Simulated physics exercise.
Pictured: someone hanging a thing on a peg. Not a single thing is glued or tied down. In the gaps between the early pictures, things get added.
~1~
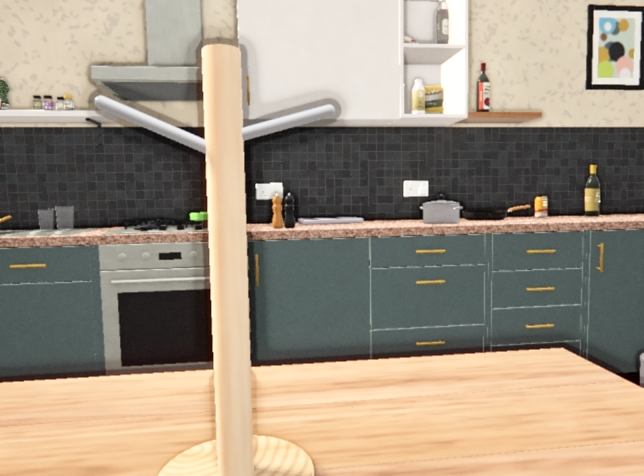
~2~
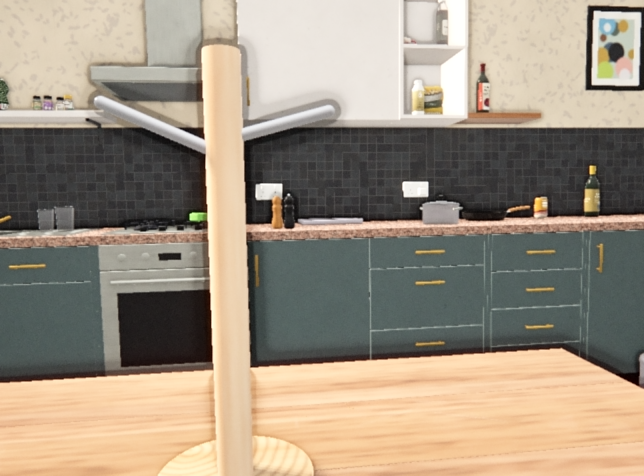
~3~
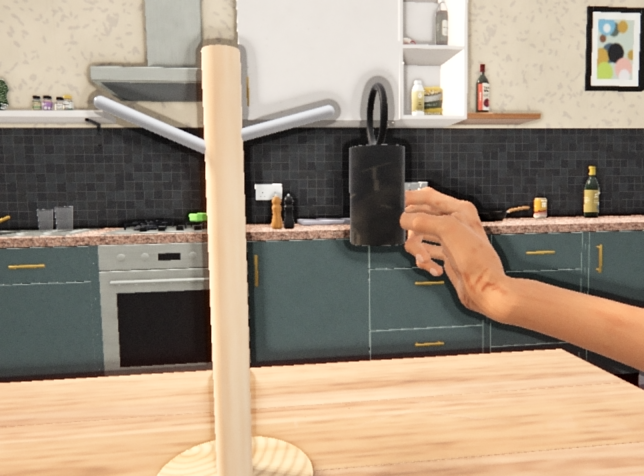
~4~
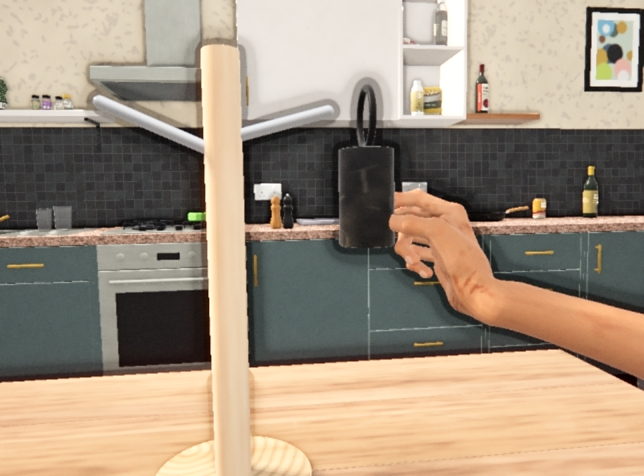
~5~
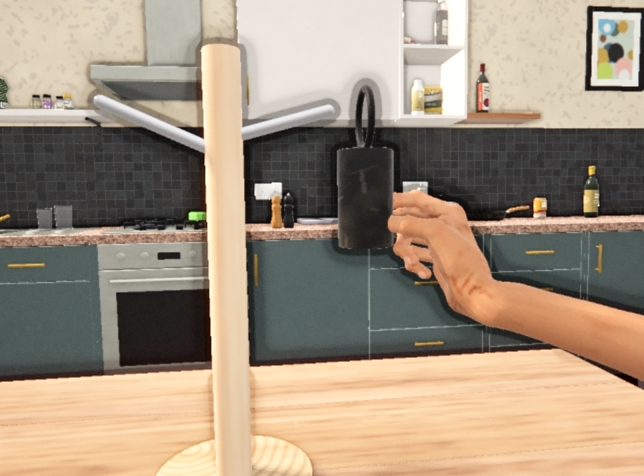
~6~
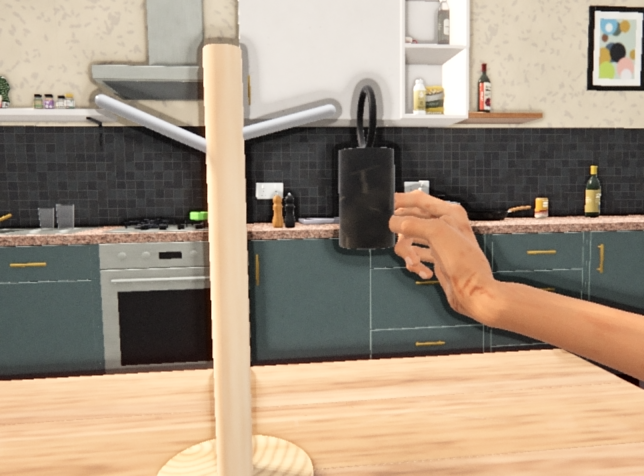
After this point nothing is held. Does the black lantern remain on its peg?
Most likely it is going to lose its hold once released.
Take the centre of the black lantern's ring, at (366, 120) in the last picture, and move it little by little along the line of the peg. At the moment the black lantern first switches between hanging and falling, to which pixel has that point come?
I'd put the tipping spot at around (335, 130).
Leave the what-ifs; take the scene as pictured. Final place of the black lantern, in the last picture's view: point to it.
Its middle settles near (368, 402) in the last picture.
Then, 0.16 s past the last view, black lantern in the air near (367, 236).
Then, 0.22 s past the last view, black lantern in the air near (368, 320).
Finally, the black lantern drops to the table, near (368, 402).
